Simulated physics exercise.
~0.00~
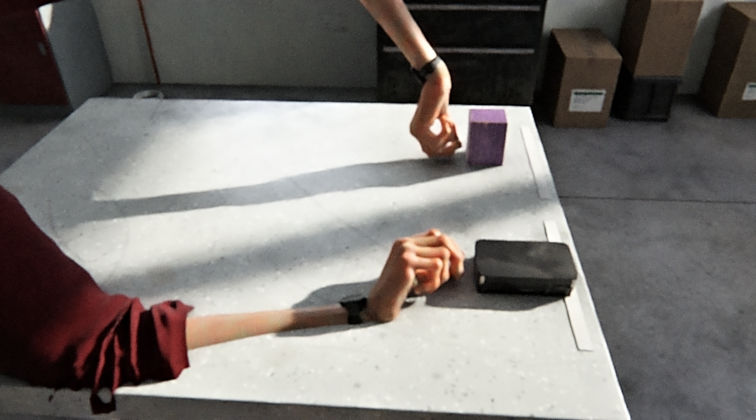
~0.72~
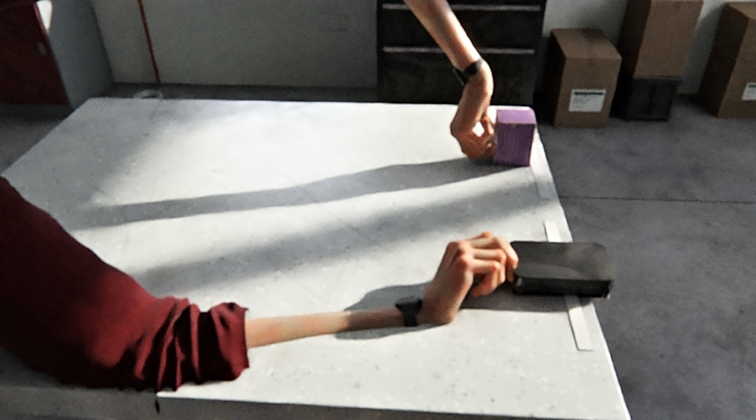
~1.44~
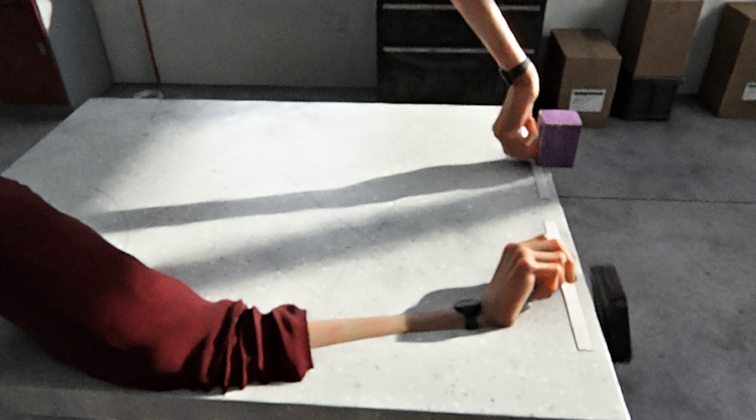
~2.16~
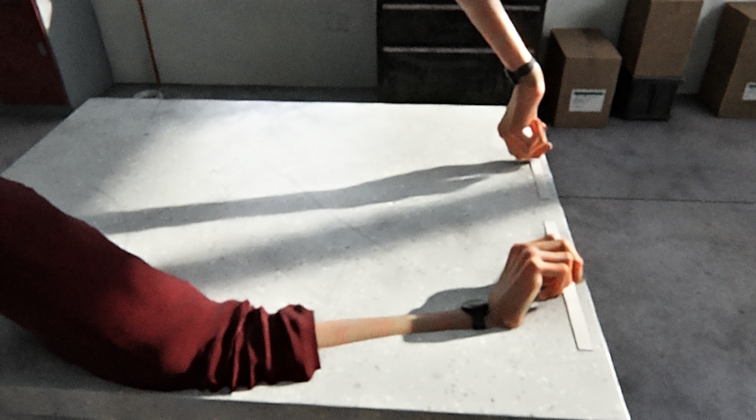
Two hands with dark wristbands, one arm in a maroon sleeve, reach over a pale tabletop seen from above at an angle, with cardboard boxes and dark drawers behind. The far hand is at an upright purple block and the near hand at a black case, both close to the right edge, where strips of pale tape lie. Both hands push their objects rightward together. The case slides out past the edge and tips steeply downward as the block reaches the edge too. Finally both objects are gone from the tabletop, having gone over the edge, and the hands remain beside the tape.
